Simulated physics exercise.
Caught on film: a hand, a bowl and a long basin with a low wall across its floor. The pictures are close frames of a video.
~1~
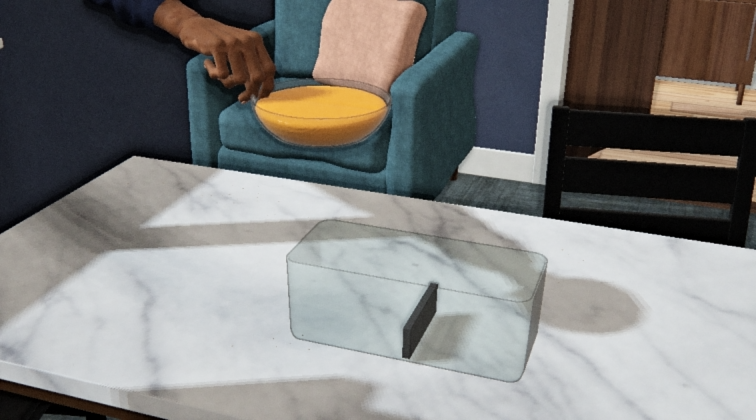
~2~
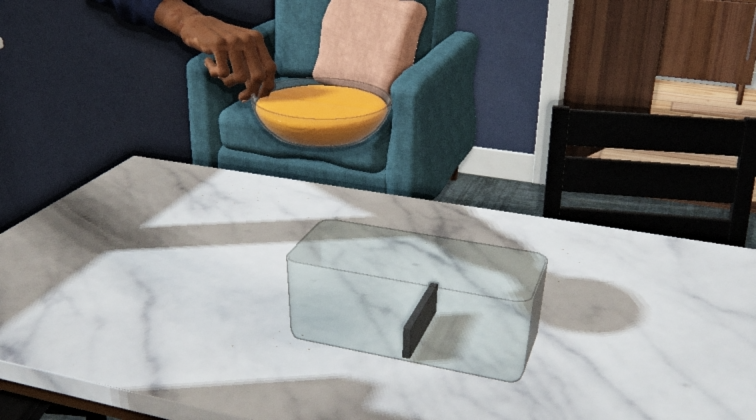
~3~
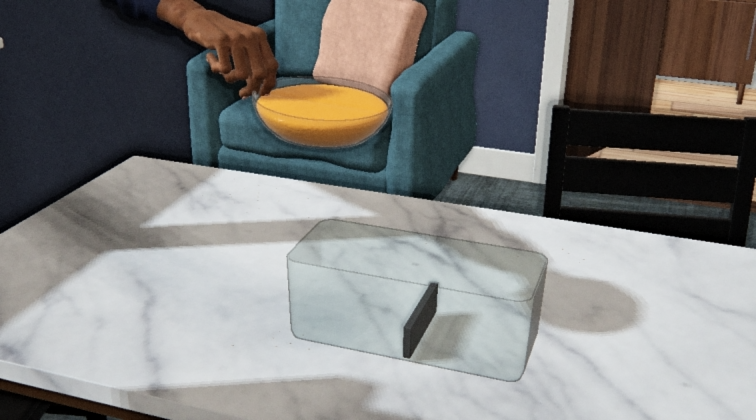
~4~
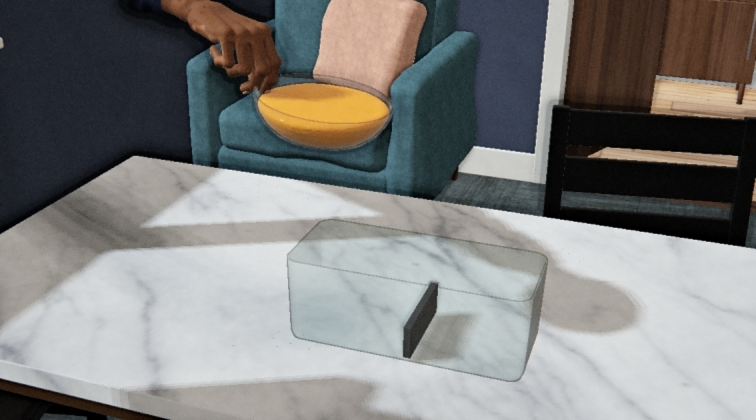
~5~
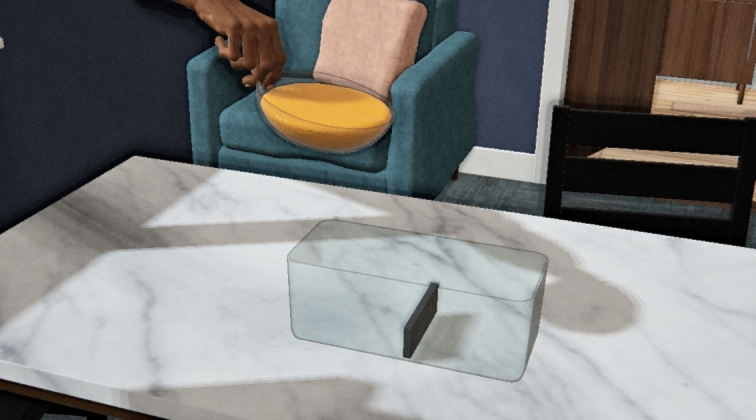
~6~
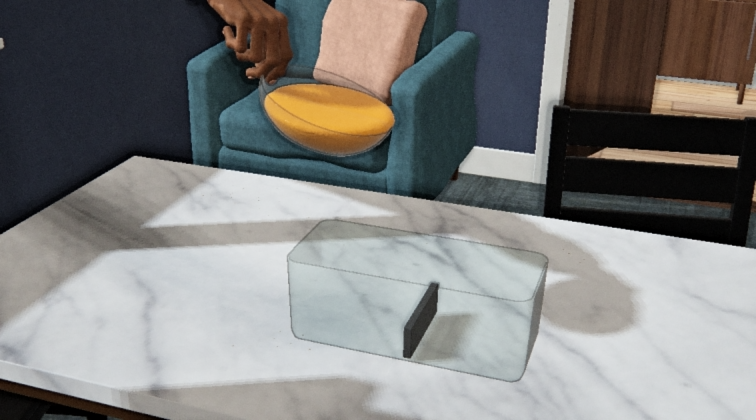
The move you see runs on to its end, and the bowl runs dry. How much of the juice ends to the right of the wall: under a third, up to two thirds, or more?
The share right of the wall is between a third and two thirds.
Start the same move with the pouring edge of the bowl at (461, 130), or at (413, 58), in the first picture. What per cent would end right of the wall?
The first gives 70 %, the second 70 %.
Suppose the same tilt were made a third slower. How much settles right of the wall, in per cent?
Roughly 65 in a hundred.
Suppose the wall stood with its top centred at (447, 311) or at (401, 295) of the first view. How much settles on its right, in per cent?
Near 20 % and 75 %.
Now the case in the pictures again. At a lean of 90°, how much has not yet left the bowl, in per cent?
Some 5 per cent.
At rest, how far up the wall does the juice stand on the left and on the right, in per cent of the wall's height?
Left about 30, right about 50.
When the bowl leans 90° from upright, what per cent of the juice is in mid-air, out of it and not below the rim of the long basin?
Near 55 %.
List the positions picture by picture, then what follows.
In the first picture, it leans 0°; its right rim is at (387, 107); the juice meets the walls at (263, 96) and (385, 111); the long basin's rim runs from (304, 239) to (540, 280); the wall's top is at (421, 306).
In the second picture, it leans 1°; its right rim is at (387, 108); the juice meets the walls at (263, 95) and (386, 112).
In the third picture, it leans 3°; its right rim is at (388, 111); the juice meets the walls at (264, 93) and (387, 113).
In the fourth picture, it leans 7°; its right rim is at (389, 115); the juice meets the walls at (266, 91) and (388, 116).
In the fifth picture, it leans 13°; its right rim is at (390, 122); the juice meets the walls at (269, 91) and (390, 118).
In the sixth picture, it leans 20°; its right rim is at (389, 130); the juice meets the walls at (272, 91) and (385, 122); 3 per cent is over the edge.
A moment on, the bowl is tipped on its side and 4 per cent is still to pour, 4 is left of the wall and 38 right of it.
Next, the bowl is tipped right over and 0 per cent is still to pour, 35 is left of the wall and 51 right of it.
Then the bowl is tipped right over and 0 per cent is still to pour, 37 is left of the wall and 56 right of it.
Later the bowl is tipped right over and 0 per cent is still to pour, 37 is left of the wall and 56 right of it.
In the end 37 per cent lies left of the wall, 56 right of it and 7 outside.
